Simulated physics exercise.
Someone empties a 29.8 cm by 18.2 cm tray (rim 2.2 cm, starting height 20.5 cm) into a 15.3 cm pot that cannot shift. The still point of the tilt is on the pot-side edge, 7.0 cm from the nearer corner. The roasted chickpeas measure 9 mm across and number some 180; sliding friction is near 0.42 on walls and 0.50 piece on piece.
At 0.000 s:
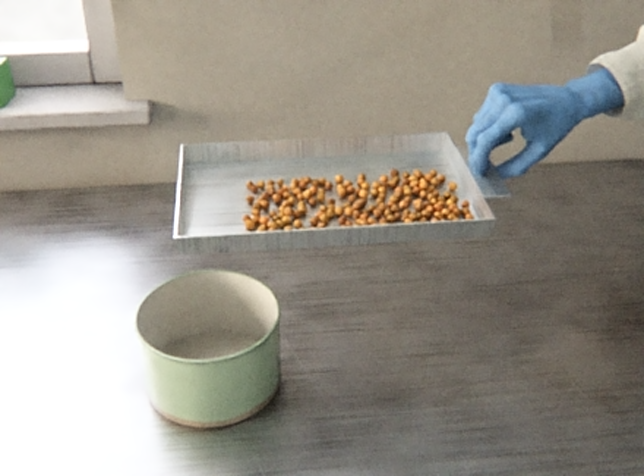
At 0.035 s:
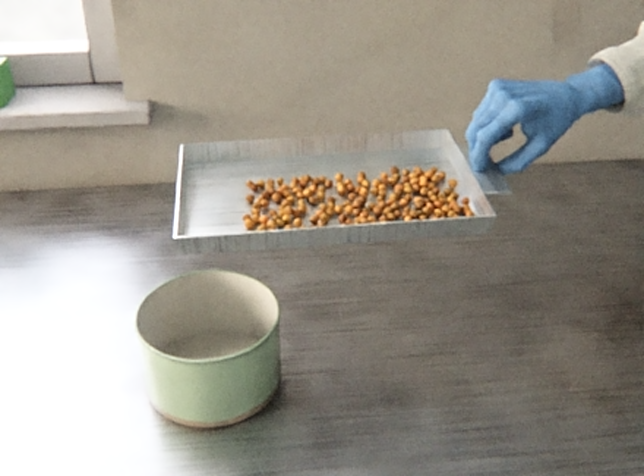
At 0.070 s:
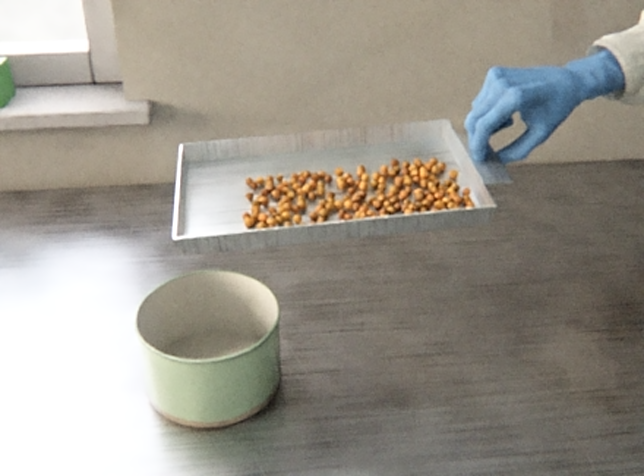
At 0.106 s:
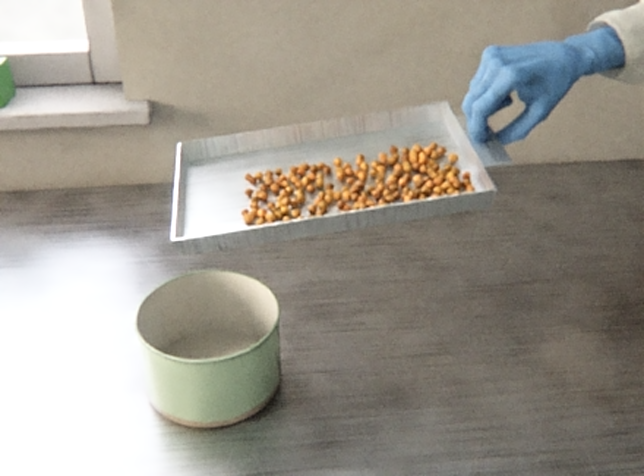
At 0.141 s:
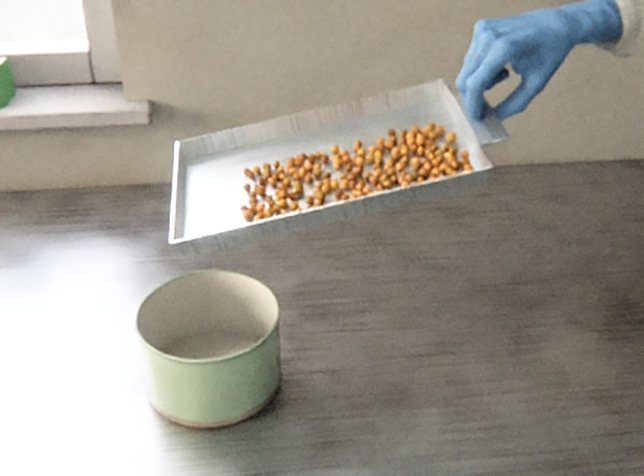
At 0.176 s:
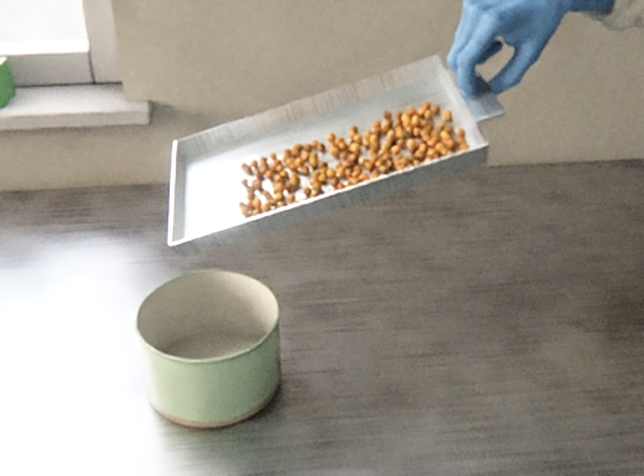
A blue-gloved hand raises the right end of a tray of roasted chickpeas, tilting it left.
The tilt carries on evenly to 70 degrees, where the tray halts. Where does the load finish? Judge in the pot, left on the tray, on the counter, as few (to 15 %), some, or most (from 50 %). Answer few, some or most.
In the pot: Few; left on the tray: Some; on the counter: Most.
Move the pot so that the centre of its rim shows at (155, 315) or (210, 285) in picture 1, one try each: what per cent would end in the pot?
About 35 and 0 per cent.
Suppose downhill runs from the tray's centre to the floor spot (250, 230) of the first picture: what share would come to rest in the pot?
Some 15 per cent.
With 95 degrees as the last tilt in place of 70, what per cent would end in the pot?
In that case some 25 per cent.
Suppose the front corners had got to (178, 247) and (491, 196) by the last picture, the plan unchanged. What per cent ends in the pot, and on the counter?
Pot 10, counter 10.
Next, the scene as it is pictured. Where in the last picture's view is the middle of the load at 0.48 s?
Around (218, 166).
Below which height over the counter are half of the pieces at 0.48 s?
Some 28 cm.
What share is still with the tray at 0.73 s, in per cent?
Some 35 per cent of the load.
Then, at 0.36 s, tilt 46 degrees; the tray holds 100 %, the pot 0 %.
After 0.48 s, tilt 64 degrees; the tray holds 100 %, the pot 0 %.
Then, at 0.73 s, tilt 70 degrees; the tray holds 35 %, the pot 0 %.
At rest (1.6 s), pot 5 %, tray 35 %, counter 60 %.
